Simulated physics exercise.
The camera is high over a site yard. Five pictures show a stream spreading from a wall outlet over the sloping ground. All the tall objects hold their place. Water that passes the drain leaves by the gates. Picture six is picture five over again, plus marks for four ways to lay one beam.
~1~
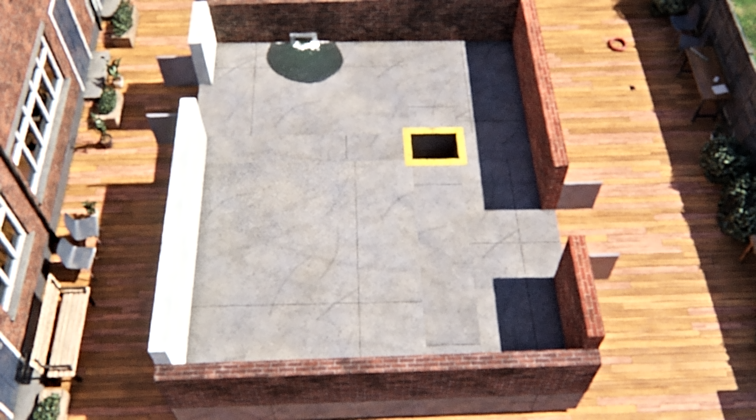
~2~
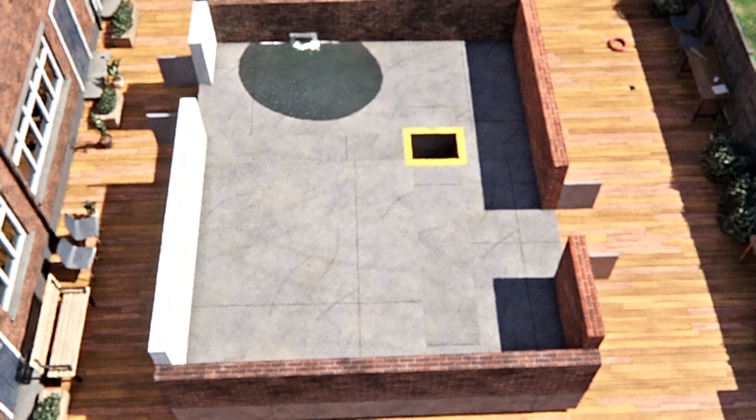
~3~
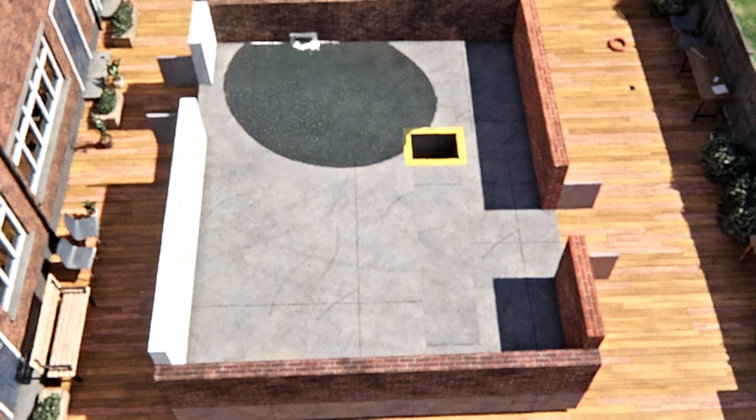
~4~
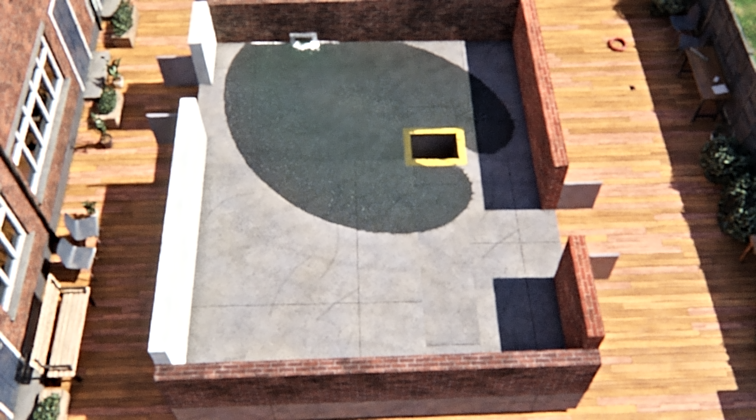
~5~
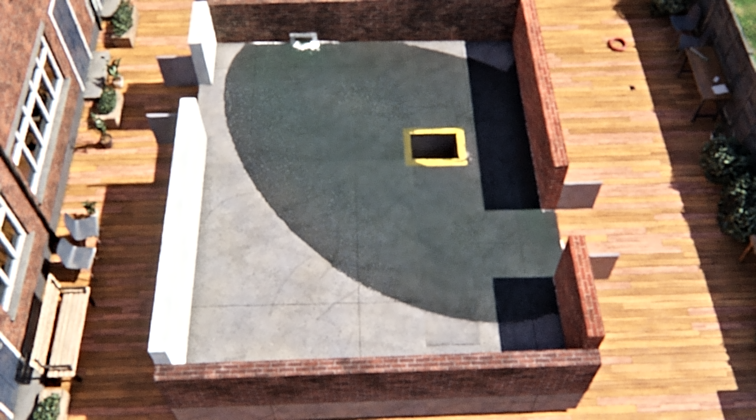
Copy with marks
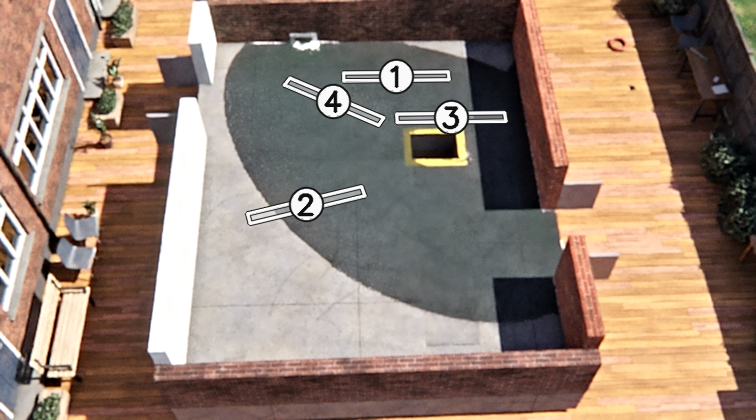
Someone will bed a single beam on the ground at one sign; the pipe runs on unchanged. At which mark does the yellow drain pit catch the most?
Choose 2.
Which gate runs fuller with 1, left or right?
The right one.
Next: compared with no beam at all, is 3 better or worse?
Place 3 is worse.
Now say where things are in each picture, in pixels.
Outfall at (304, 39); yellow drain pit at (435, 146); open gate at (548, 243); open gate at (209, 111); water covers 3 % of the ground and shows as far out as (322, 75); yellow drain pit still dry.
Water covers 11 % of the ground and shows as far out as (335, 114); yellow drain pit still dry.
Water covers 23 % of the ground and shows as far out as (390, 153); yellow drain pit still dry.
Water covers 39 % of the ground and shows as far out as (443, 217); yellow drain pit taking water.
Water covers 59 % of the ground and shows as far out as (539, 308); yellow drain pit taking water.
On the marked copy, 1 from (343, 76) to (448, 75); 2 from (248, 218) to (363, 191); 3 from (396, 118) to (505, 116); 4 from (287, 81) to (381, 121).
If 1 is chosen, about 22 % of the stream runs into the yellow drain pit, about 77 % out by the gates.
If 2 is chosen, about 35 % of the stream runs into the yellow drain pit, about 62 % out by the gates.
If 3 is chosen, about 21 % of the stream runs into the yellow drain pit, about 77 % out by the gates.
If 4 is chosen, about 21 % of the stream runs into the yellow drain pit, about 77 % out by the gates.
